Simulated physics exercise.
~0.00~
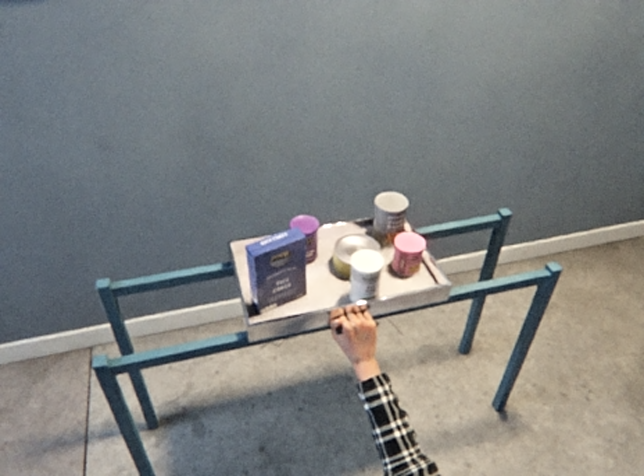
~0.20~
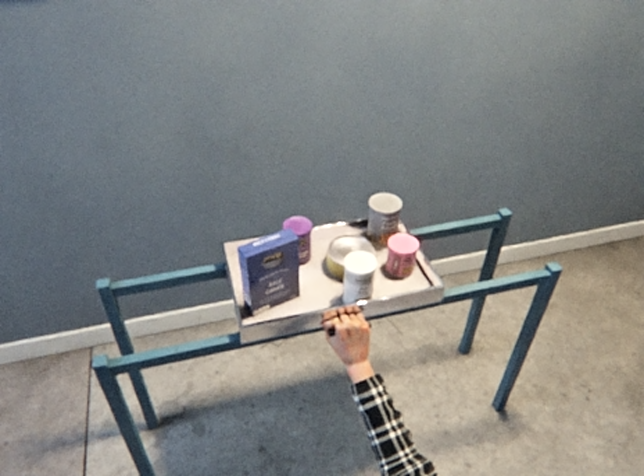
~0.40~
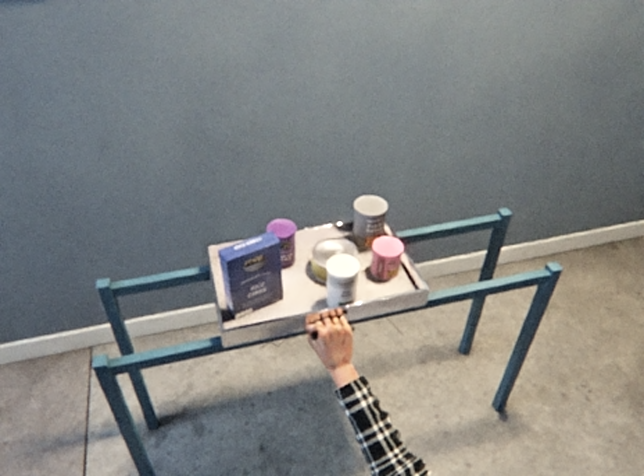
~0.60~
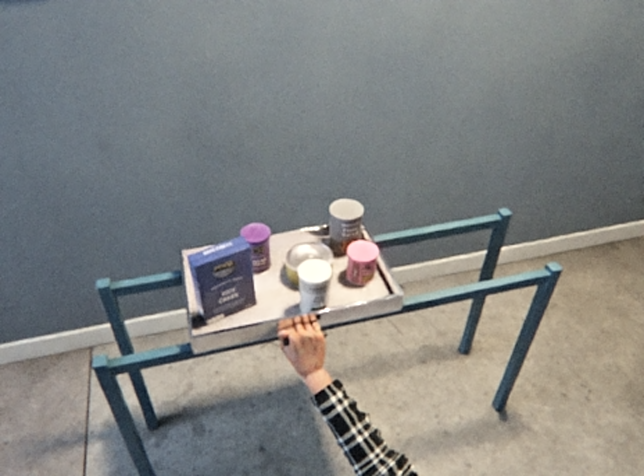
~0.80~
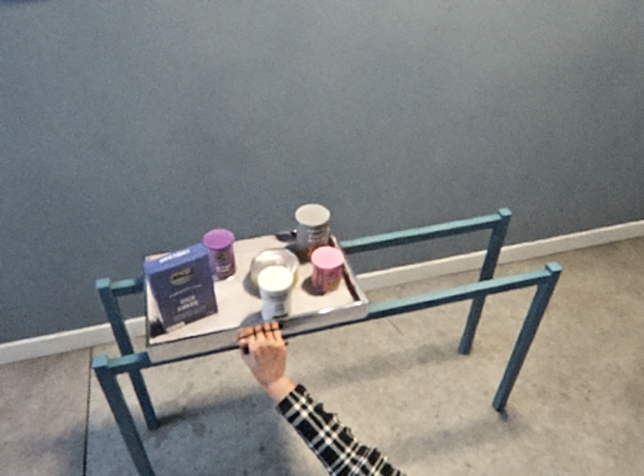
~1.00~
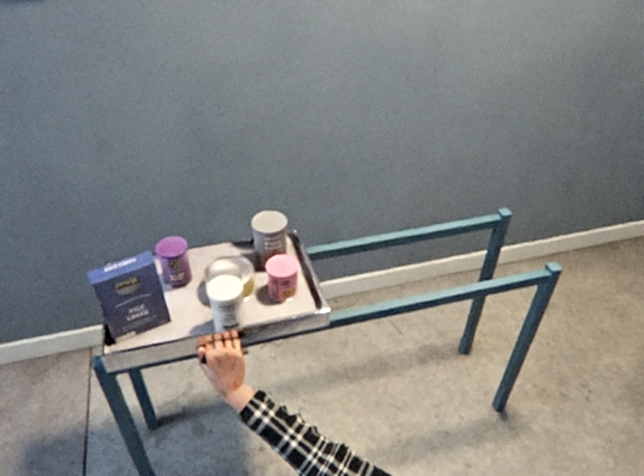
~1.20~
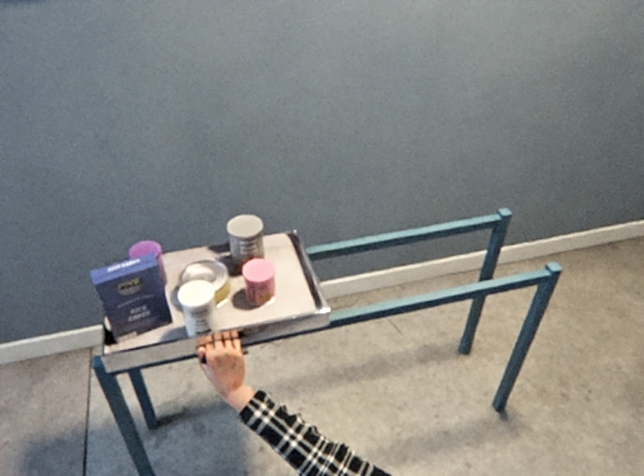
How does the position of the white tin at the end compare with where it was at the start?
The white tin starts near the middle of the runners, well apart from the blue packet, and ends much further left near their left end. It is also closer to the packet on the tray than before.
